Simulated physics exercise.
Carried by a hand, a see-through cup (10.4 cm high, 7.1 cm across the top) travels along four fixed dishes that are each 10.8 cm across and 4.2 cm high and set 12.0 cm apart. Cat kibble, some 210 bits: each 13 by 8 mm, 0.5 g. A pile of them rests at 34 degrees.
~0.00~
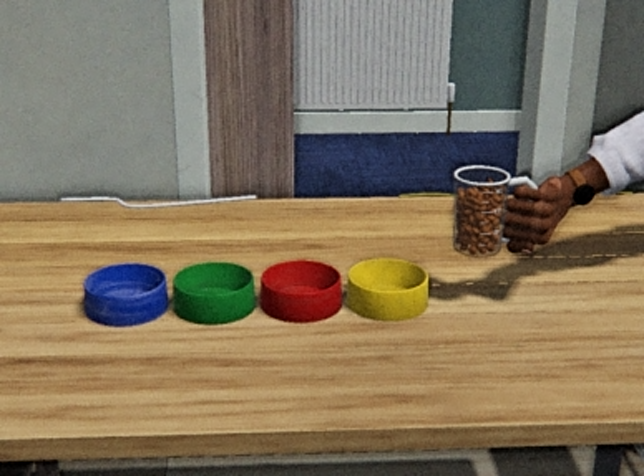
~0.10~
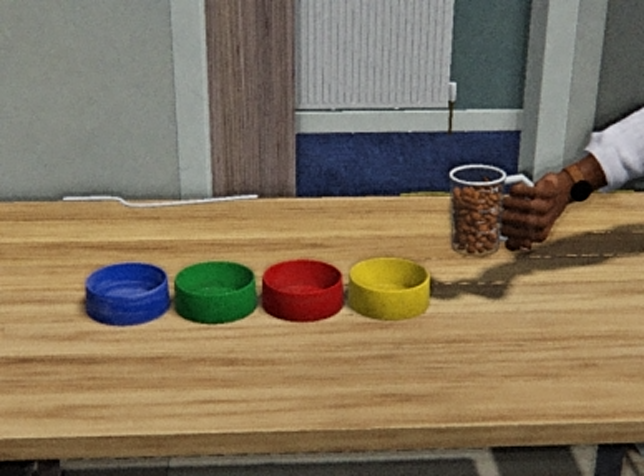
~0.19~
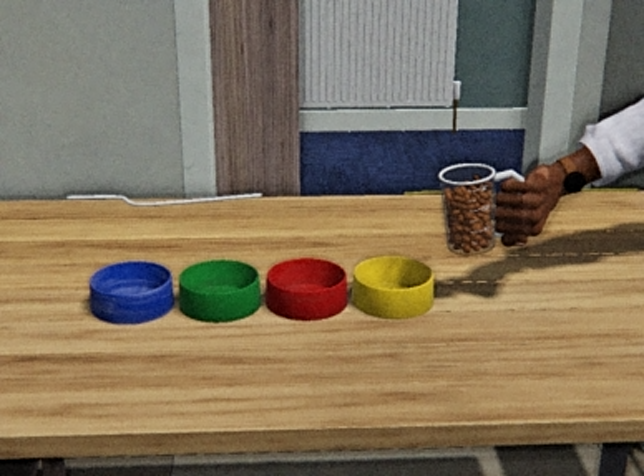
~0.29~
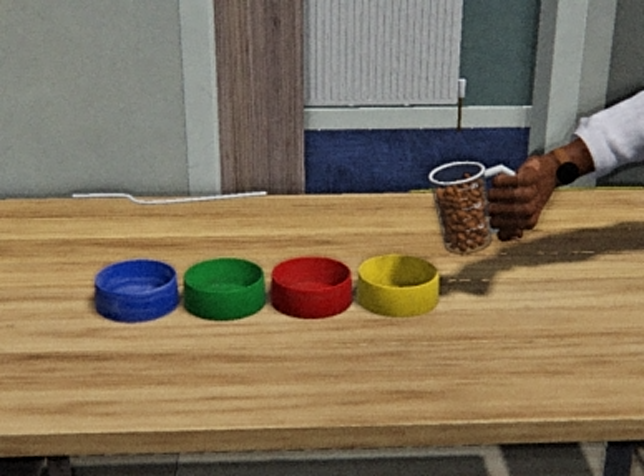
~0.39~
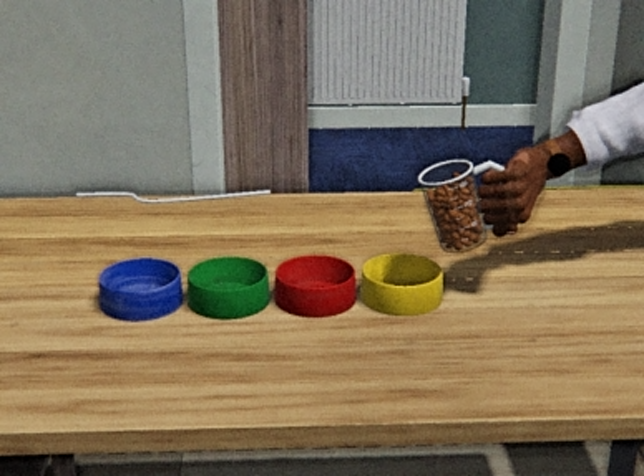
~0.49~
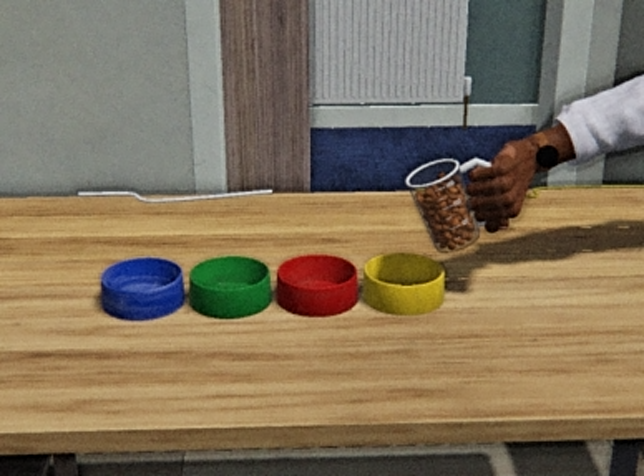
Hand moving a clear cup of brown pieces left and gradually tilting it beside yellow, red, green and blue dishes.
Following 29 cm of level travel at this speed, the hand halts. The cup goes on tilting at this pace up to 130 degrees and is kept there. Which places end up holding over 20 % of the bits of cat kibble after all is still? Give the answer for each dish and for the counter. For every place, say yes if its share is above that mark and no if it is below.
Red: No, blue: No, green: Yes, yellow: No, counter: No.
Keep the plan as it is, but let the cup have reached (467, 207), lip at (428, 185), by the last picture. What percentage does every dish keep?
Red: 100 / blue: 0 / green: 0 / yellow: 0.
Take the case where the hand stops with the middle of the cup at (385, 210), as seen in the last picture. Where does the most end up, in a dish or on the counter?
Result: Biggest portion at red.
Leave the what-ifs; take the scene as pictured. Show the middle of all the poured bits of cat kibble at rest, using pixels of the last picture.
(236, 286) or so.
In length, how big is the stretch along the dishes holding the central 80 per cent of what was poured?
Roughly 6 cm.
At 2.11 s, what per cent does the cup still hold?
Close to 95 in a hundred.
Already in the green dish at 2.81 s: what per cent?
100 % so far.
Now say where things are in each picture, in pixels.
In the first picture, cup at (480, 212), tilt 0 degrees, lip at (456, 176), moved 0.0 cm; middle of the pieces at (481, 216); yellow dish at (388, 275); red dish at (301, 277); green dish at (213, 279); blue dish at (125, 280).
In the second picture, cup at (476, 212), tilt 2 degrees, lip at (451, 176), moved 0.6 cm; middle of the pieces at (478, 216).
In the third picture, cup at (469, 210), tilt 7 degrees, lip at (441, 178), moved 2.2 cm; middle of the pieces at (471, 214).
In the fourth picture, cup at (463, 209), tilt 12 degrees, lip at (431, 179), moved 3.8 cm; middle of the pieces at (465, 212).
In the fifth picture, cup at (455, 207), tilt 17 degrees, lip at (420, 180), moved 5.3 cm; middle of the pieces at (457, 211).
In the sixth picture, cup at (445, 207), tilt 22 degrees, lip at (407, 183), moved 6.9 cm; middle of the pieces at (448, 211); yellow dish at (404, 270); red dish at (317, 271); green dish at (230, 273); blue dish at (142, 275). The cup turns about 50 degrees a second and travels 16 cm a second.
After 1.46 s, tilt 72 degrees; cup holds 100 %.
After 2.11 s, tilt 105 degrees; cup holds 95 %, green 5 %.
After 2.81 s, tilt 130 degrees; cup holds 0 %, green 100 %.
By 3.3 s all is still; red 0 %, blue 0 %, green 100 %, yellow 0 %, counter 0 %.
